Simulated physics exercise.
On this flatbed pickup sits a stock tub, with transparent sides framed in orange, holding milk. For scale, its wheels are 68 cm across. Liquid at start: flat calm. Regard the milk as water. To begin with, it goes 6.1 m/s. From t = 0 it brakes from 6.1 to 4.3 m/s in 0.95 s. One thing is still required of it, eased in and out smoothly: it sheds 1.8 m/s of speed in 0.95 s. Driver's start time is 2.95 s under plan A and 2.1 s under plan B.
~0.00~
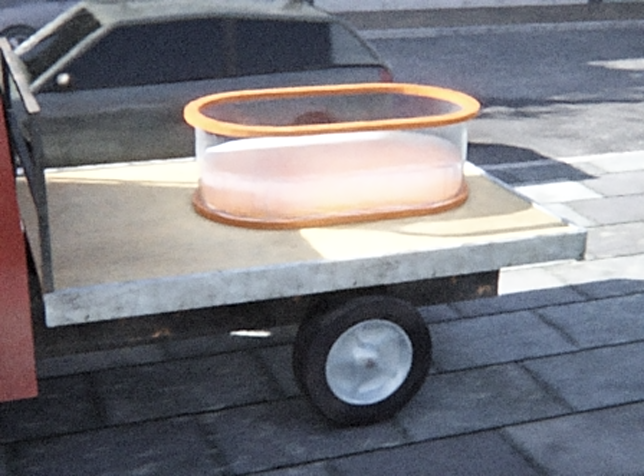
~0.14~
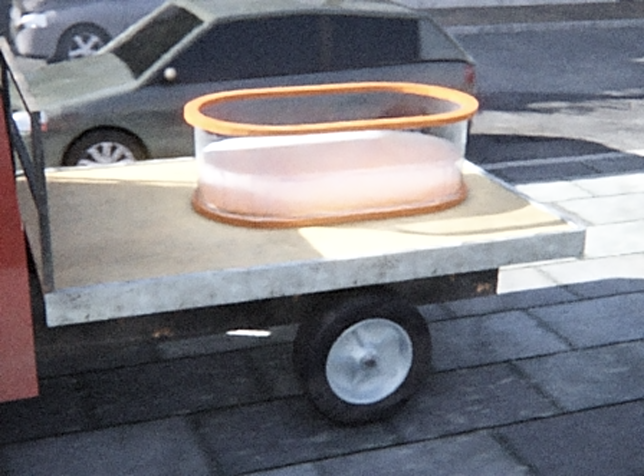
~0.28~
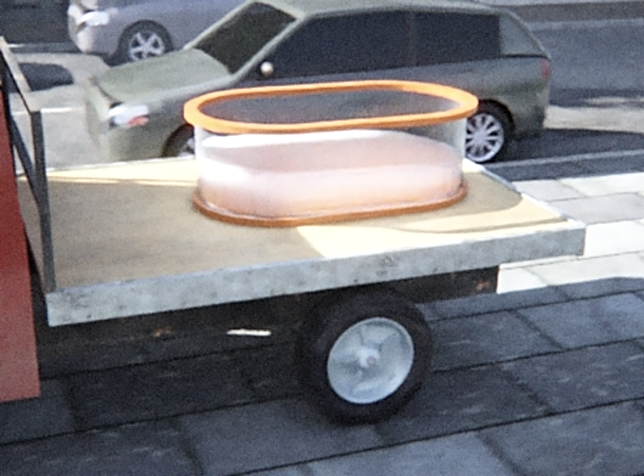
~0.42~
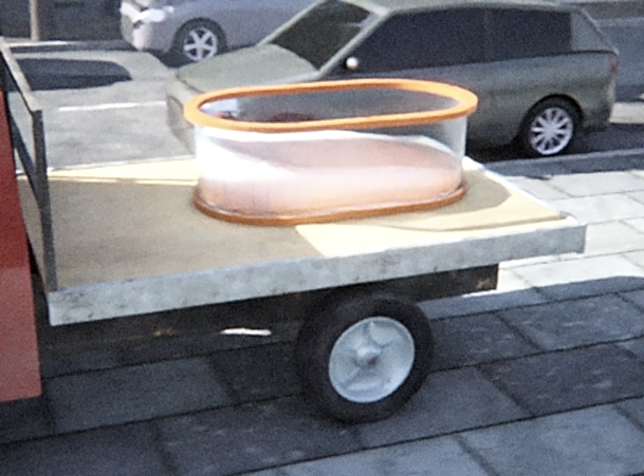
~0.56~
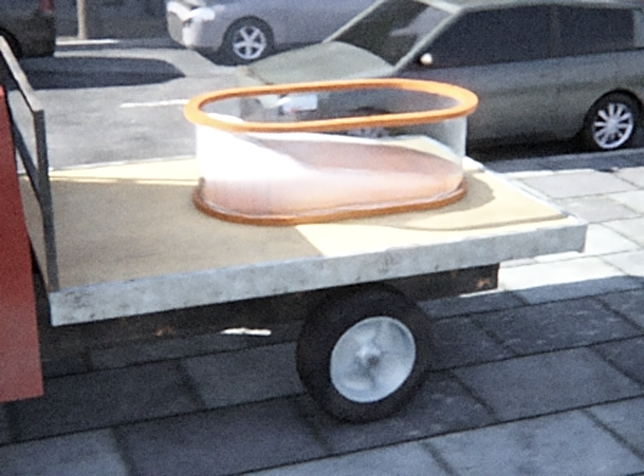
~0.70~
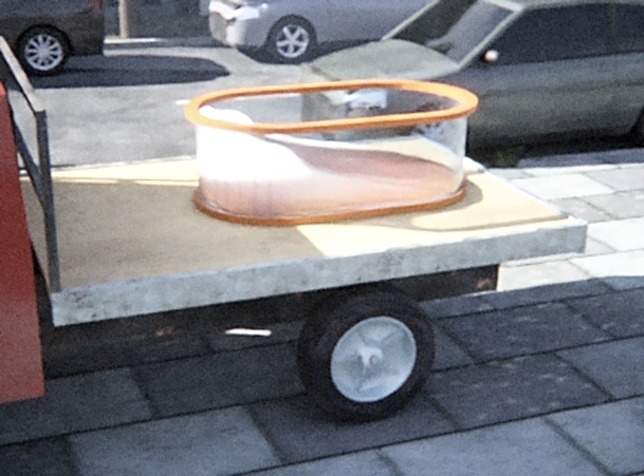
On a paved street, a flatbed pickup carries an orange-framed transparent tub of milk past parked cars; the milk lies level at first, then climbs steadily up the left end and sinks at the right into a steep slope.
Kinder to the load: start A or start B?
Start A.
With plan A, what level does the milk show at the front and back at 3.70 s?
The surface sits near 40 cm in front and near 4 cm at the rear.
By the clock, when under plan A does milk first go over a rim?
First escape: Approx. 2.0 s.
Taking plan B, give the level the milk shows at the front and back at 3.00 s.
Roughly 48 cm in front, roughly 2 cm behind.
For plan A, By 3.70 s the surface is 39 cm up at the front and 3 cm at the back; 1 per cent is out, over the back.
For plan A, By 6.89 s 2 per cent is out, mostly over the back, some over the front, 5 of 212 litres.
For plan B, By 3.00 s the surface is 48 cm up at the front and 2 cm at the back; 6 per cent is out, mostly over the front, some over the back.
For plan B, By 6.03 s 14 per cent is out, mostly over the front, some over the back, 29 of 212 litres.
